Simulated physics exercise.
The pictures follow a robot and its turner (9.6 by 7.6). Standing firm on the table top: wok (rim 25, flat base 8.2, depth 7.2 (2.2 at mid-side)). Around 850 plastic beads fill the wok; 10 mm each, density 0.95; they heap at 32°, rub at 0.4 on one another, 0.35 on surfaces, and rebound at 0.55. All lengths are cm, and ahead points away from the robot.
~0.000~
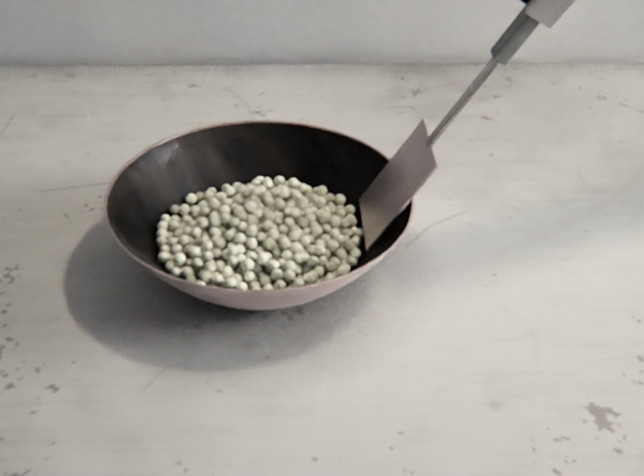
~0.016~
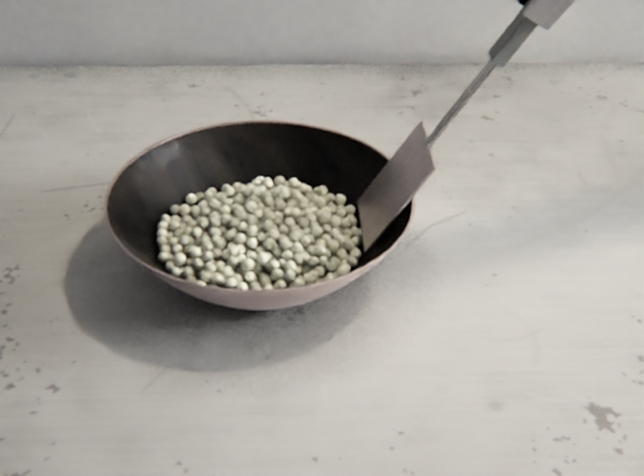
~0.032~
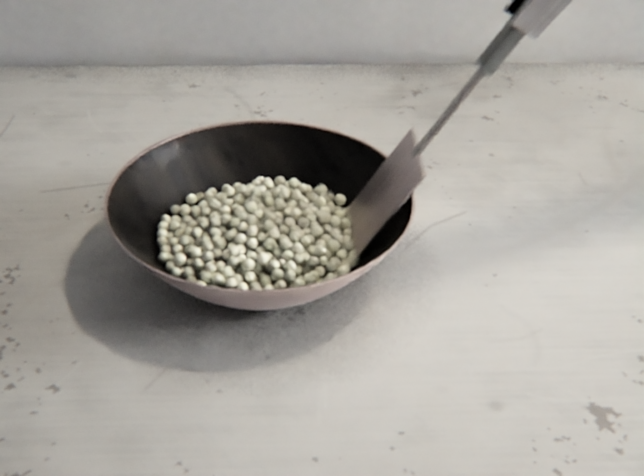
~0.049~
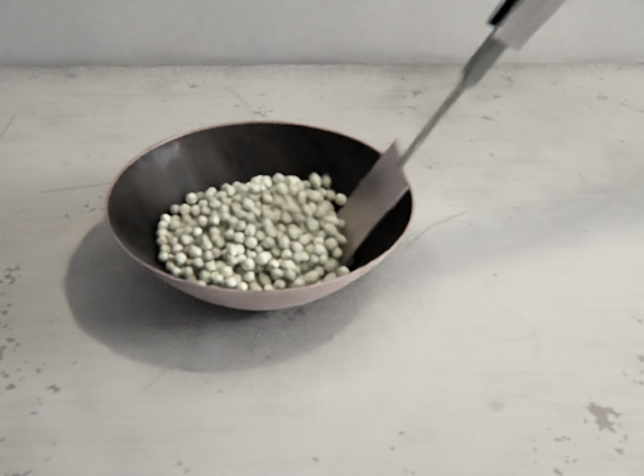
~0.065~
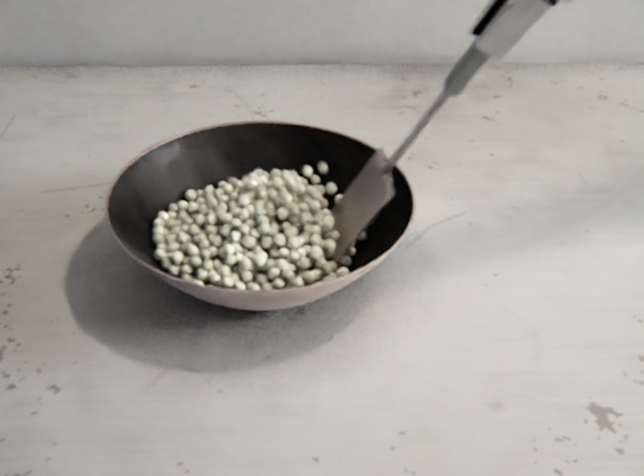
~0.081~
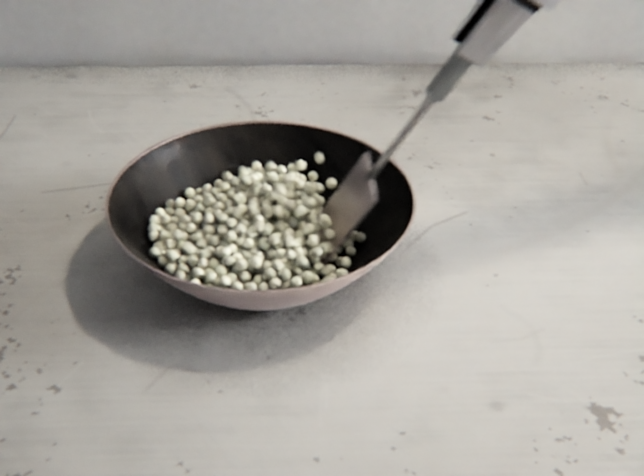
On a pale, worn tabletop, a robot's flat metal turner pushing left through greenish-white beads in a dark wok, heaping them slightly.
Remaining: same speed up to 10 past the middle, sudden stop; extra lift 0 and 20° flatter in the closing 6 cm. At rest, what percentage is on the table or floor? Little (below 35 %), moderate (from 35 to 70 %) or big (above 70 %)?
On the table or floor the share is moderate, from 35 to 70 %.
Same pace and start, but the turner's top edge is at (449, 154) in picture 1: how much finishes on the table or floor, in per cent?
About 40 per cent.
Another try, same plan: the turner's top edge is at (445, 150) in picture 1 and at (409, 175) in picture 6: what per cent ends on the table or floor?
Some 25 per cent.
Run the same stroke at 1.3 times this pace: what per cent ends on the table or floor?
Some 50 per cent.
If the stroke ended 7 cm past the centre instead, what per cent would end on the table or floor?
In that case some 15 per cent.
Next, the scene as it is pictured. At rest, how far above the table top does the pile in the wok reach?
About 7.5 cm.
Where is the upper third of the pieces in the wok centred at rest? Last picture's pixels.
At about (197, 240).
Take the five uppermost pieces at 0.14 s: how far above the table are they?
Some 7 cm.
By 0.14 s, sloping 58°, highest piece 7 above the table; 853 in the wok.
By 0.21 s, sloping 51°, highest piece 9 above the table; 852 in the wok, 1 on the blade or in flight.
By 0.44 s, sloping 38°, highest piece 11 above the table; 477 in the wok, 191 on the table or floor, 185 on the blade or in flight.
By 1.49 s, sloping 38°, highest piece 7 above the table; 477 in the wok, 376 on the table or floor.
Final count, 477 in the wok, 376 on the table or floor. That is 44 % on the table or floor.
